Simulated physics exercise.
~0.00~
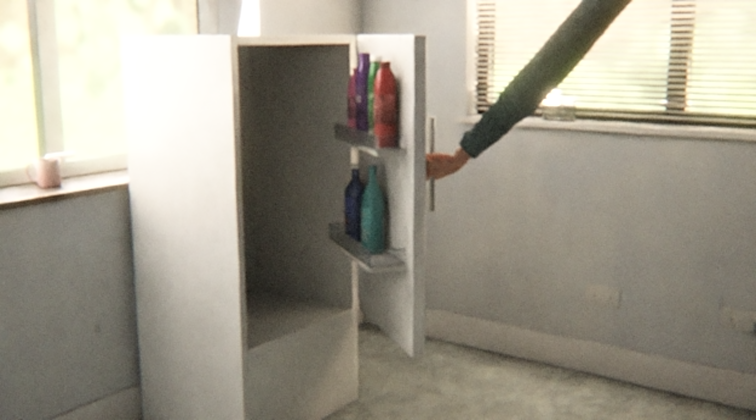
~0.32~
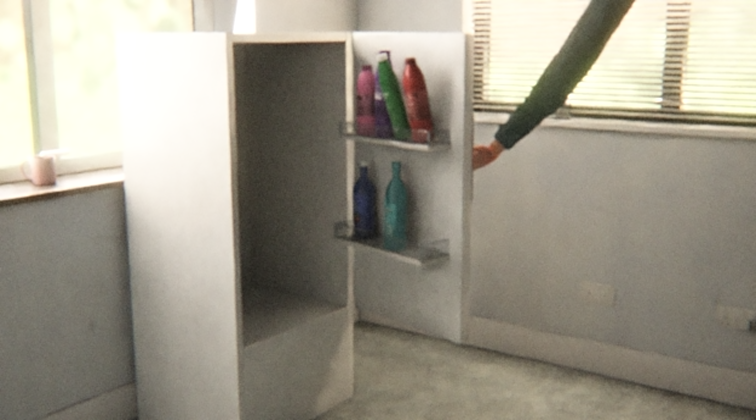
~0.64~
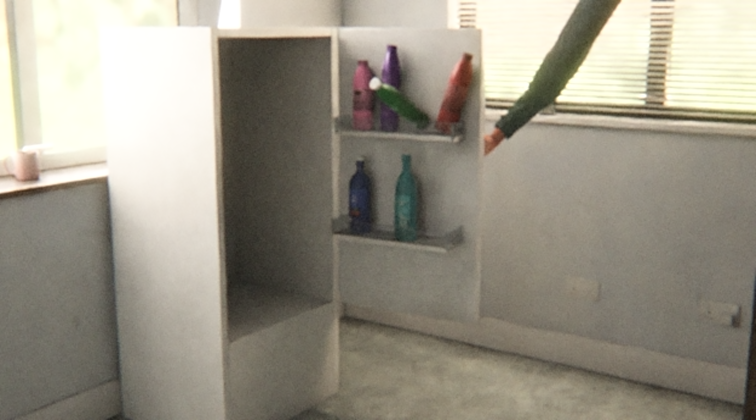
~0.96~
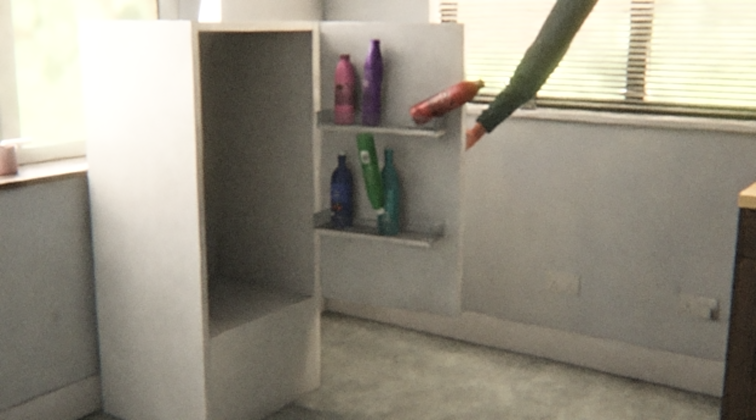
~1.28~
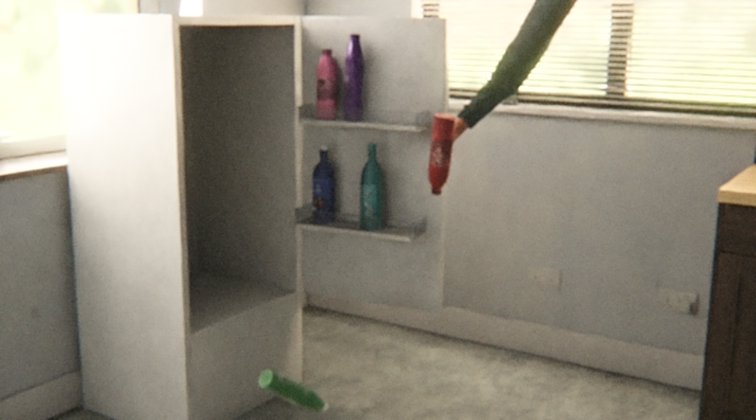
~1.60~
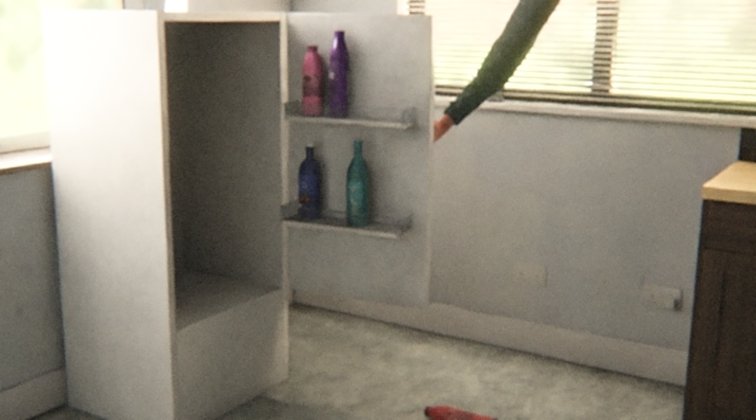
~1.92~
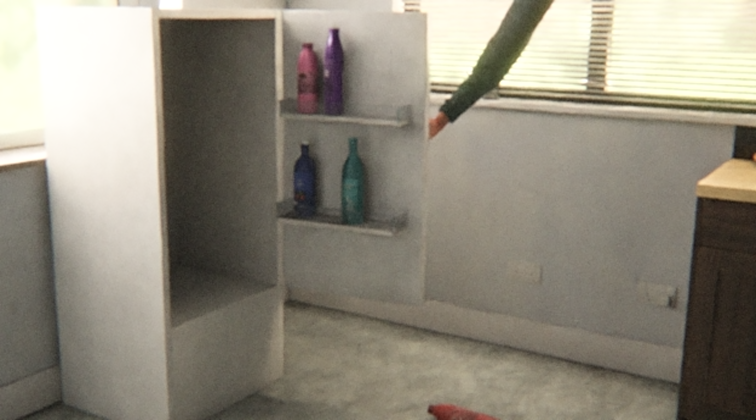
At first, a tall white cabinet stands with its door partly open, holding pink, purple, green and red bottles on the upper rack and blue and turquoise ones below. A hand in a dark green sleeve swings the door wider, and the green and red bottles lean to the right. The green bottle tips onto its side, drops past the lower rack and lands toward the floor, while the red one topples off the rack's outer end and falls head down. Finally, the red bottle lies on the floor, and the other four remain upright on the open door.
